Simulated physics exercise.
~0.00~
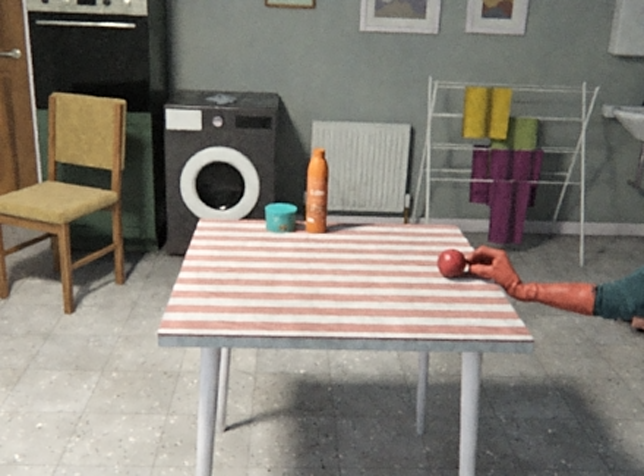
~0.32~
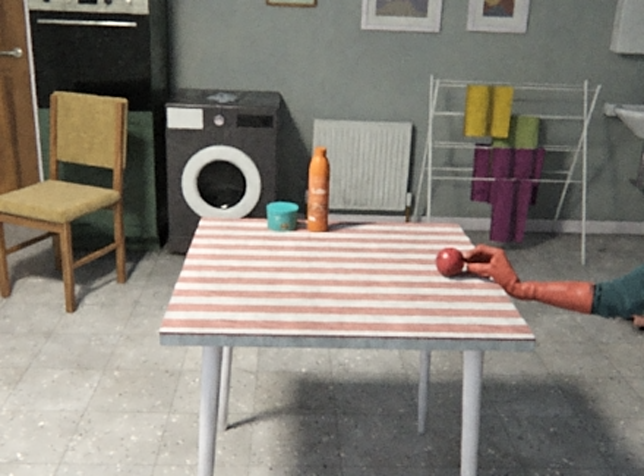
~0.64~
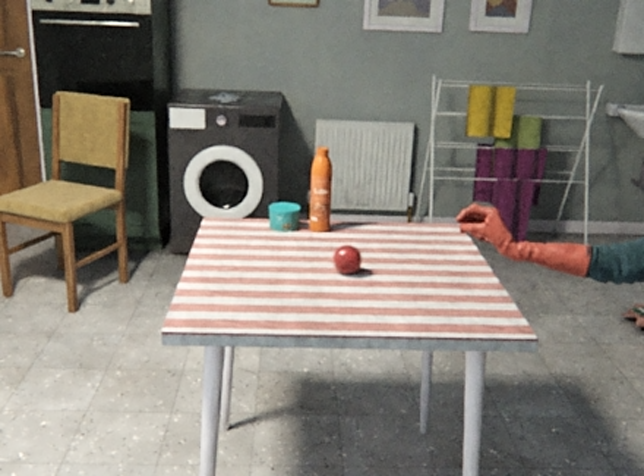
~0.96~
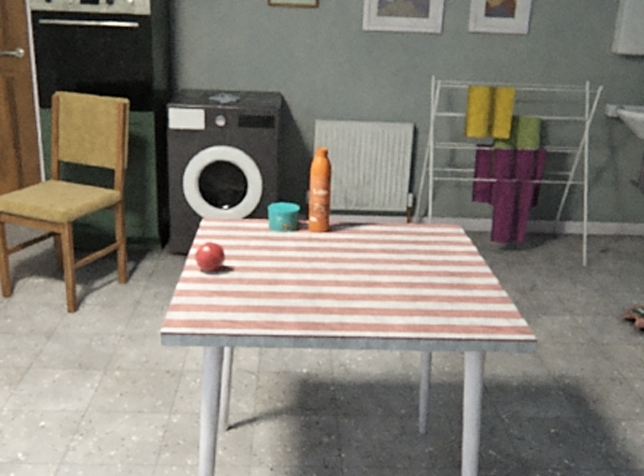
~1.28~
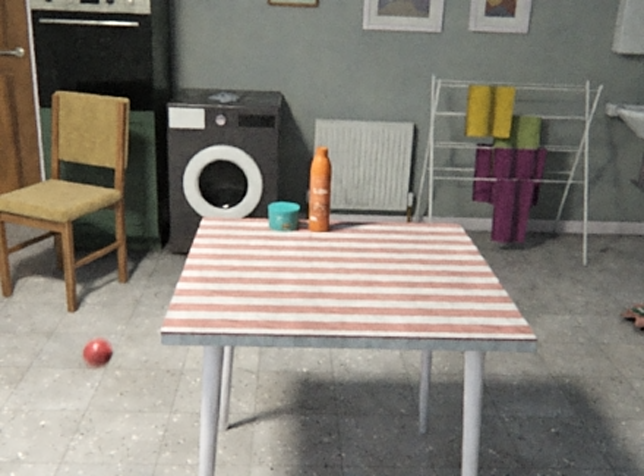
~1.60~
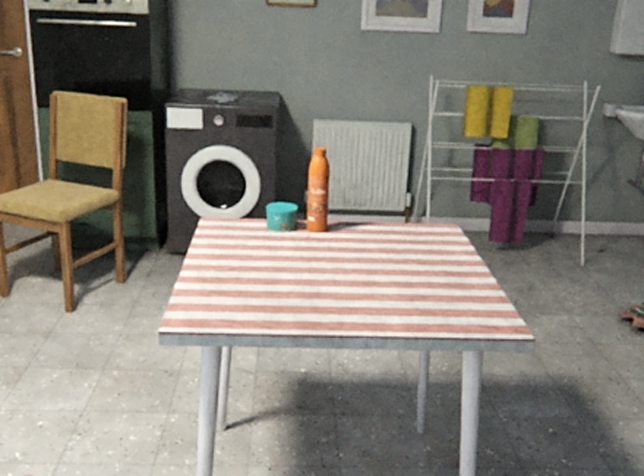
In a kitchen, a hand pushes a red apple left across and off the table.
